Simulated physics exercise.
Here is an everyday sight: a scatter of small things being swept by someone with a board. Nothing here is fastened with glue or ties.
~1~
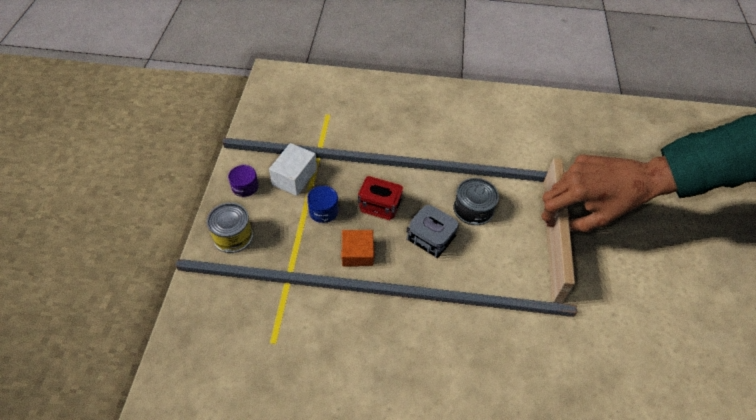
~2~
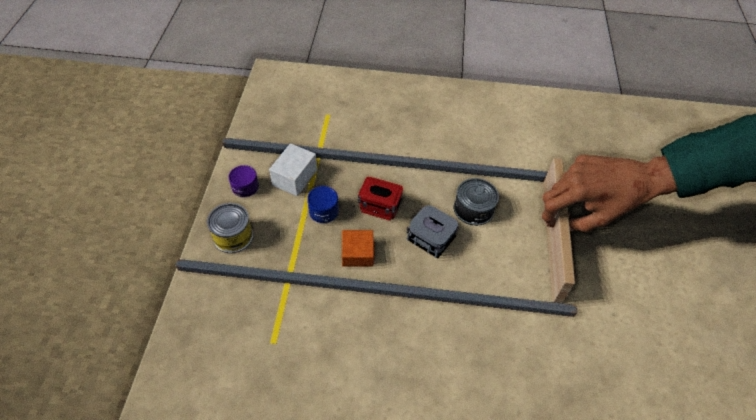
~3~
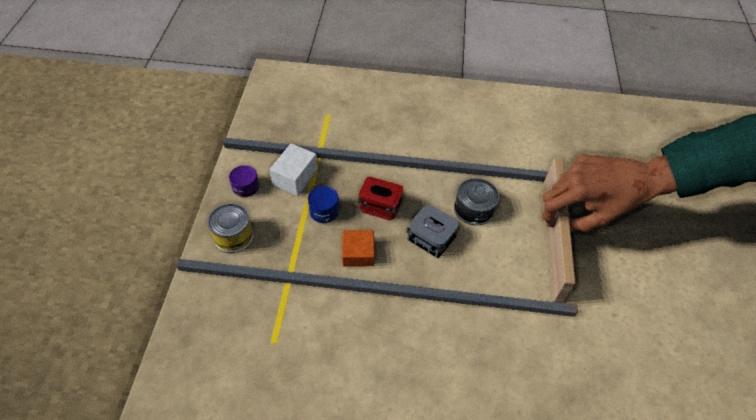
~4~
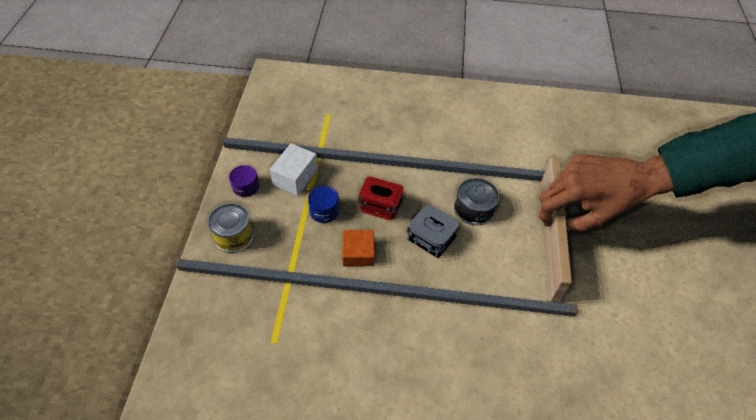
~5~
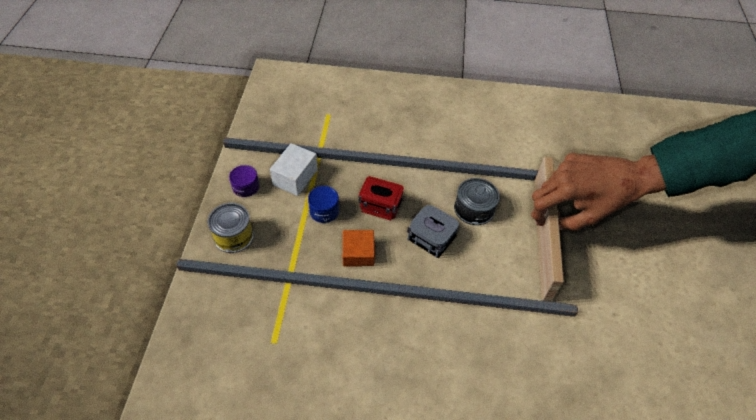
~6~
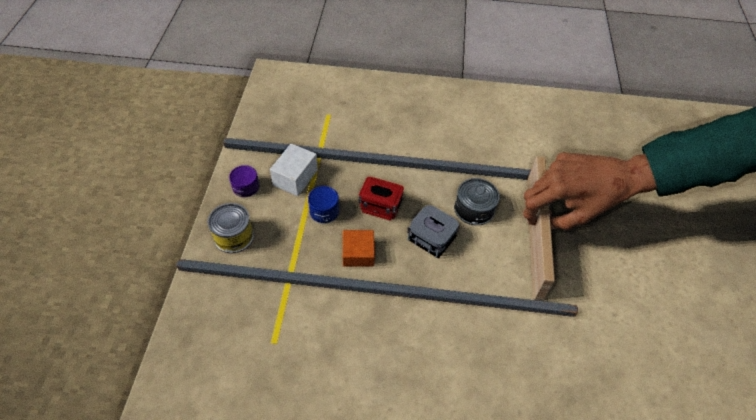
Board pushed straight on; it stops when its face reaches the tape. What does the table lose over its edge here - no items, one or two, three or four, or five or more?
It loses no items.
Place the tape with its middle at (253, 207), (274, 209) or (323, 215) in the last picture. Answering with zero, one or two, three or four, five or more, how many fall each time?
3 or 4; one or two; none at all.
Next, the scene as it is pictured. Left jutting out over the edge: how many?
0, I think.
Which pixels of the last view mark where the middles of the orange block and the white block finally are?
The orange block settles near (277, 255); as for the white block, near (262, 163).
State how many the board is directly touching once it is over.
In total, 3.
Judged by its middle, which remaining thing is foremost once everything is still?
It is the yellow pot.
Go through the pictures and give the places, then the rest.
In the first frame, purple tub (244, 181); yellow pot (230, 228); white block (294, 170); board (558, 228); tape (305, 213).
In the second frame, yellow pot (231, 228); orange block (358, 248).
In the third frame, white block (294, 169); board (558, 228).
In the fourth frame, purple tub (244, 181); blue tub (324, 205).
In the fifth frame, yellow pot (231, 228); red case (381, 198).
In the sixth frame, purple tub (245, 181); yellow pot (231, 228); white block (295, 170); board (539, 226); tape (305, 213).
Early on, none off yet; purple tub at rest near (245, 181); yellow pot at rest near (231, 228); white block at rest near (295, 170).
Finally, the number that fall off is zero.
